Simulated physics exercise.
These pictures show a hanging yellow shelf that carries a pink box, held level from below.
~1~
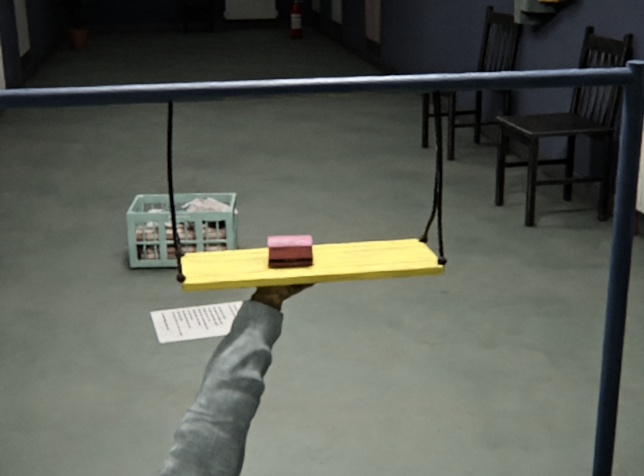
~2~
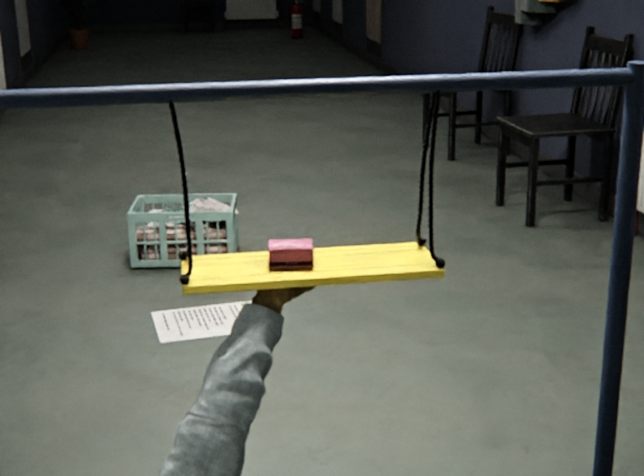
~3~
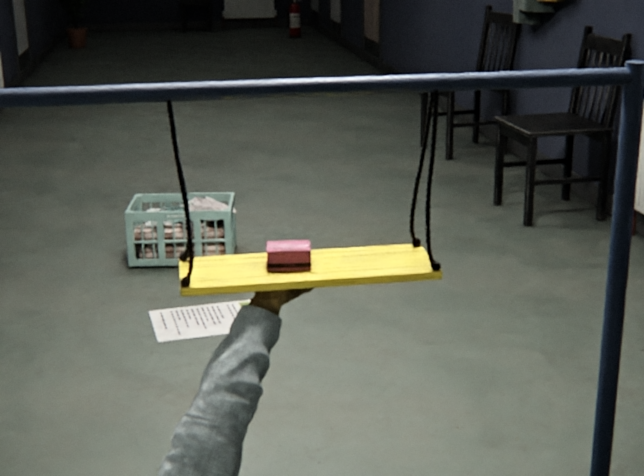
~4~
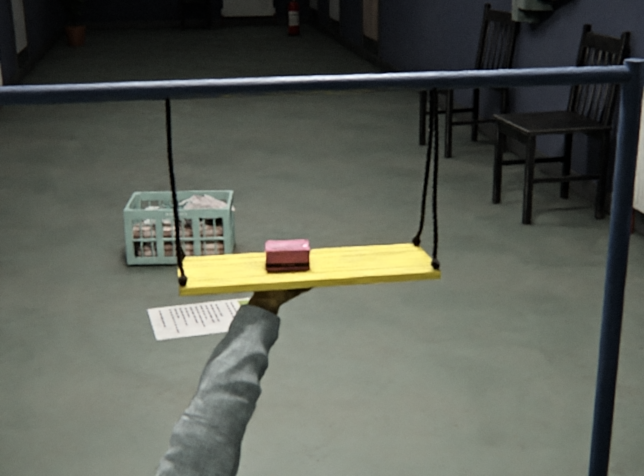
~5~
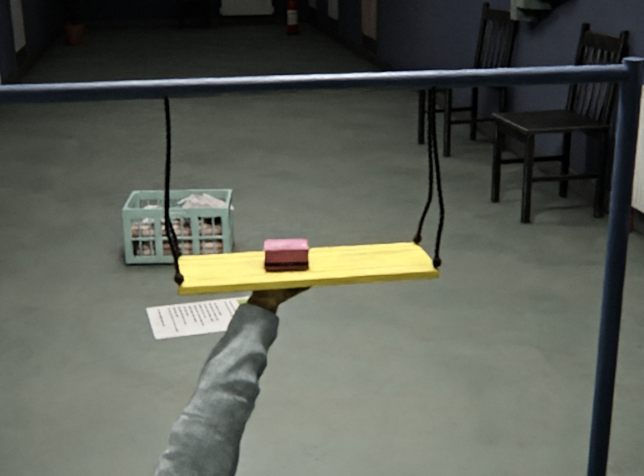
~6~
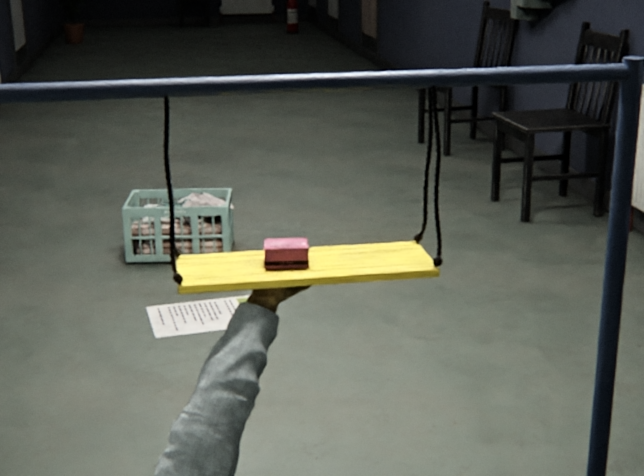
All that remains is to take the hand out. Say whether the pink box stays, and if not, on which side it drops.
The pink box remains aboard.
Then, 0.26 s after the last picture, board level; box on the board near (286, 255).
At rest, board level; box on the board near (286, 256). The pink box keeps its place.
